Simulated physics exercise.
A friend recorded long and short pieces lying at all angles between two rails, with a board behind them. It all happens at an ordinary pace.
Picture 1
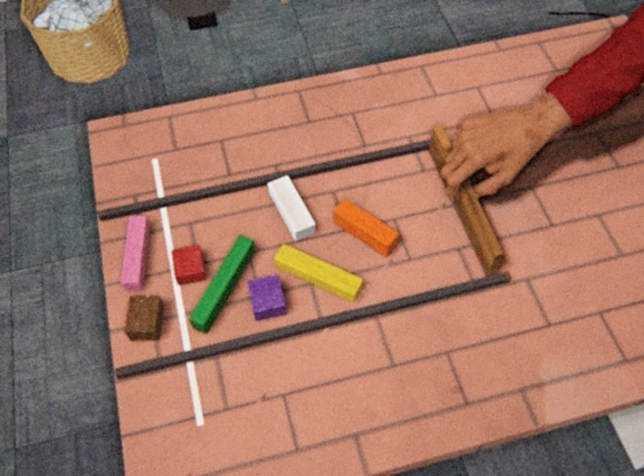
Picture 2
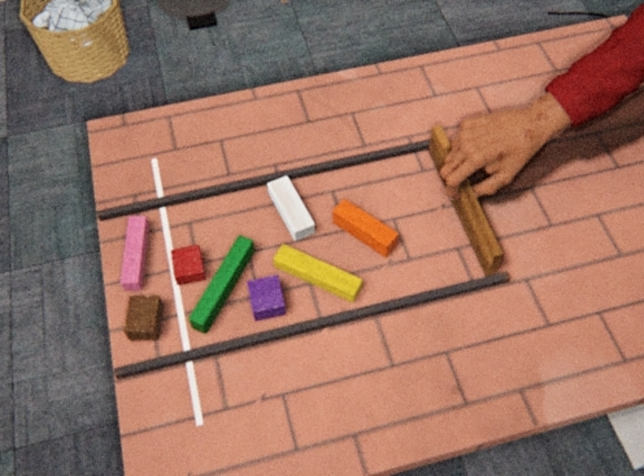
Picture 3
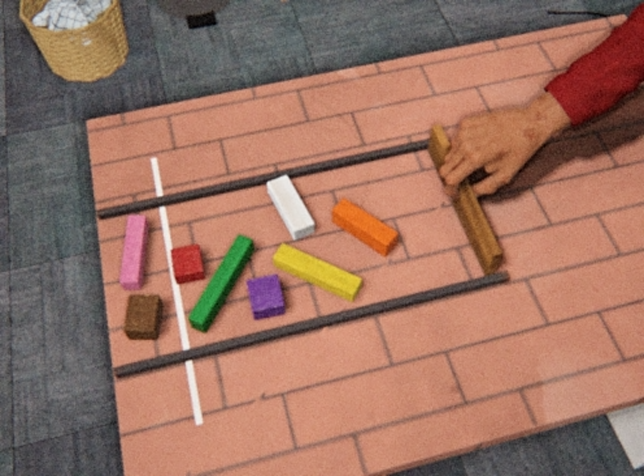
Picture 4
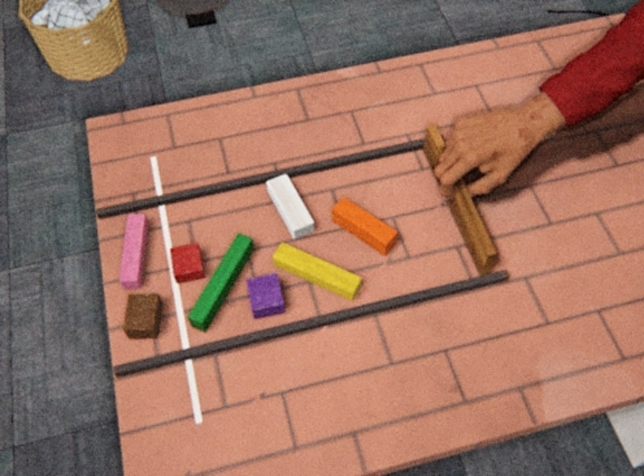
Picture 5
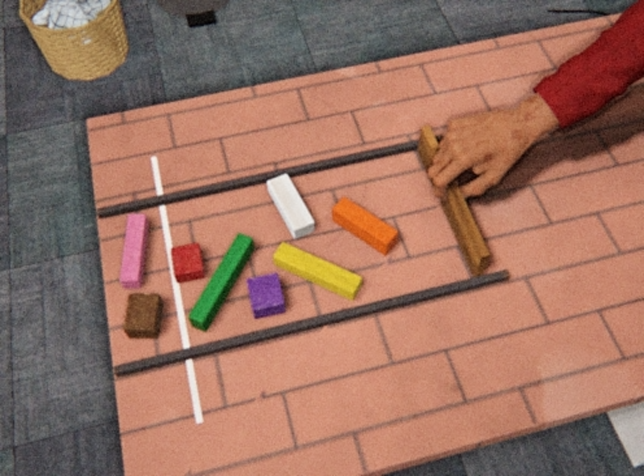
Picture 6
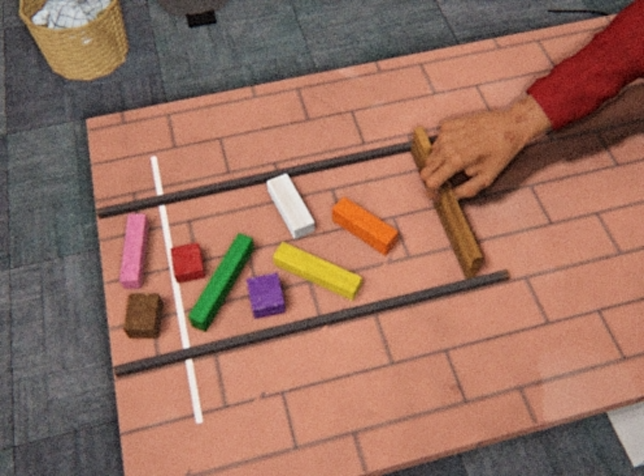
A hand in a red sleeve held a wooden board nearly still at first, then slid it slightly left between two dark rails, while the scattered colored blocks and bars stayed in place.
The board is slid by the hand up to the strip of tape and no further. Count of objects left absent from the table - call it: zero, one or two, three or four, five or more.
My call is three or four.
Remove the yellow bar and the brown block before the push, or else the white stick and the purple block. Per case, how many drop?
0, then 2.
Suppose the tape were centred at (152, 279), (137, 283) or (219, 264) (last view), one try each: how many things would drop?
In that order 4, 5 and 0.
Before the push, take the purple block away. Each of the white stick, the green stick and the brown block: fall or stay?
Taking them one by one, the white stick holds its spot, the green stick holds its spot and the brown block drops away.
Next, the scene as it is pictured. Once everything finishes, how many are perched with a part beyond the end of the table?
The number is 1.
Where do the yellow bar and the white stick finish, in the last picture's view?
The yellow bar comes to rest close to (152, 313), while the white stick rests close to (140, 234).
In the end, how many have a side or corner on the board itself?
The number is 3.
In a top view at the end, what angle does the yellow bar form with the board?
About 20° out of line.
Soon after, none off yet; pink bar at rest near (135, 251); brown block at rest near (144, 316); red block at rest near (188, 263).
Then, none off yet; pink bar at rest near (135, 251); brown block at rest near (144, 316); red block moving near (177, 263).
At rest, the number that fall off is three or four; fallen, red block, brown block and pink bar.
